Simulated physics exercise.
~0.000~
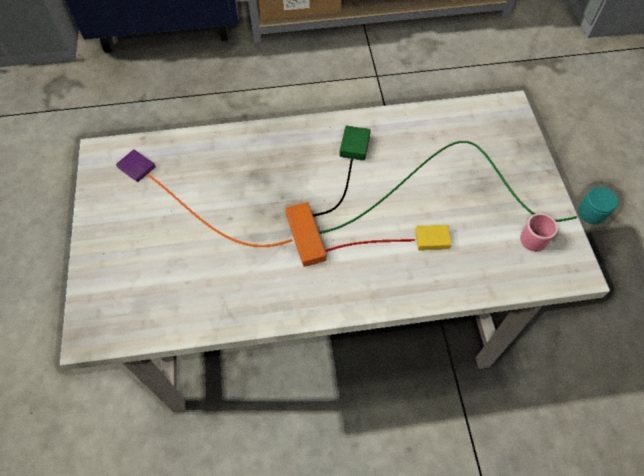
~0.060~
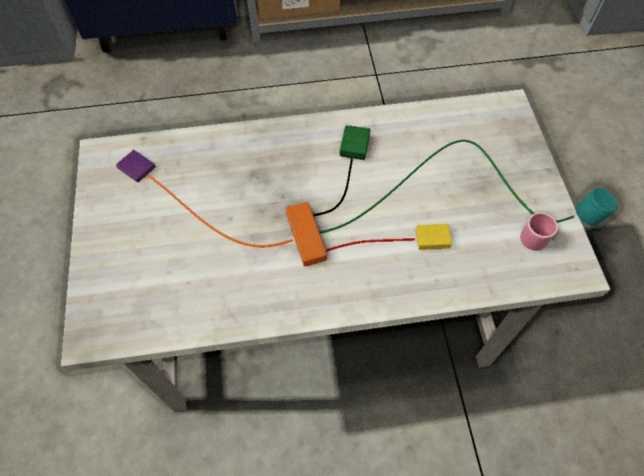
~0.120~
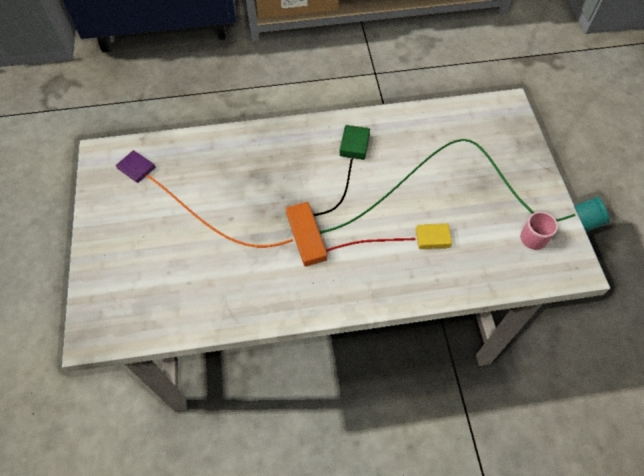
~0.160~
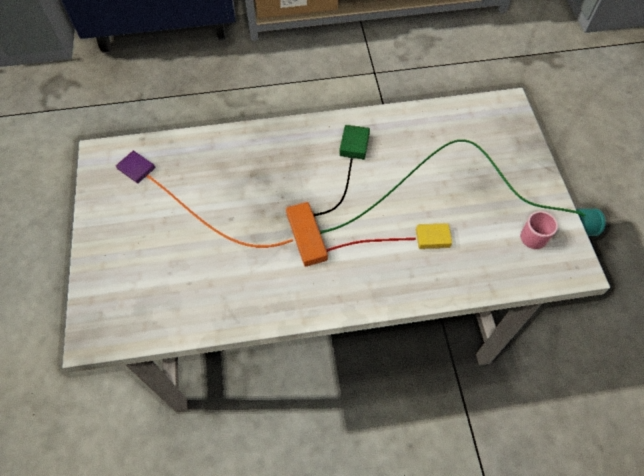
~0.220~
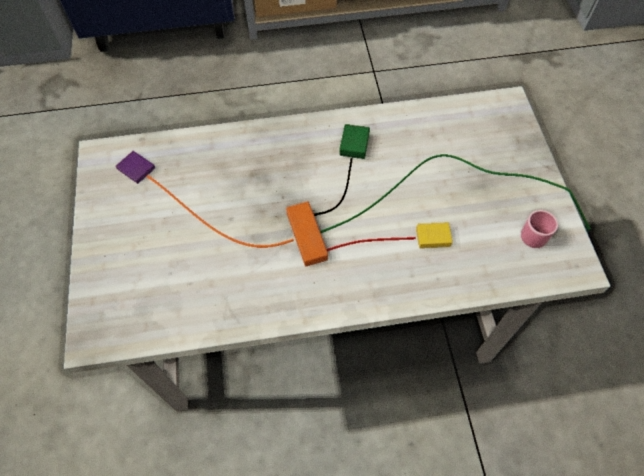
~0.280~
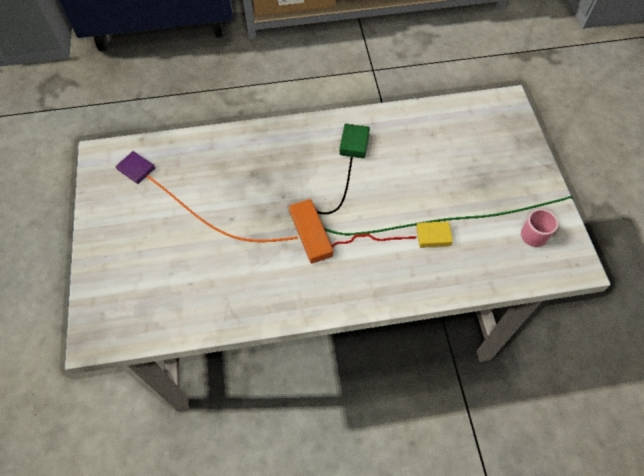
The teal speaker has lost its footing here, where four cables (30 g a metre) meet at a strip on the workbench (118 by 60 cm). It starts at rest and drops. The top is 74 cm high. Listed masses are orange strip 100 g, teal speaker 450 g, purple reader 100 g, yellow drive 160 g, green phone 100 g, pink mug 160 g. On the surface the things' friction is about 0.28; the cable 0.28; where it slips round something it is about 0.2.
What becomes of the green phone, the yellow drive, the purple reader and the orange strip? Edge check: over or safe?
Edge check: Green phone safe, yellow drive safe, purple reader safe, orange strip safe.
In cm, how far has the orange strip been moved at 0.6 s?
Roughly 44 cm.
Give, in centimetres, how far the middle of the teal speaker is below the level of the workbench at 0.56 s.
Some 70 cm.
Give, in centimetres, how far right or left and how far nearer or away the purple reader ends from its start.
About 79 cm rightward and 37 cm closer in.
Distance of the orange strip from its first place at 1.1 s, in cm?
By then it is some 56 centimetres from its starting spot.
At 0.6 s, the strip's end of the green cable at (477, 157); orange strip 45 cm off its start, purple reader 41 cm off its start, green phone 8 cm off its start.
At 0.8 s, the strip's end of the green cable at (529, 154); purple reader 75 cm off its start, orange strip 57 cm off its start, green phone 28 cm off its start.
At 1.1 s, the strip's end of the green cable at (530, 155); purple reader 87 cm off its start at (488, 253), orange strip 57 cm off its start at (521, 150), green phone 31 cm off its start at (477, 125).
At 1.4 s, the strip's end of the green cable at (530, 155); purple reader 87 cm off its start, orange strip 57 cm off its start, green phone 31 cm off its start.
At 2.6 s, the strip's end of the green cable at (530, 155); purple reader 87 cm off its start at (489, 253), orange strip 57 cm off its start at (521, 150), green phone 31 cm off its start at (477, 125), yellow drive 17 cm off its start at (487, 193).
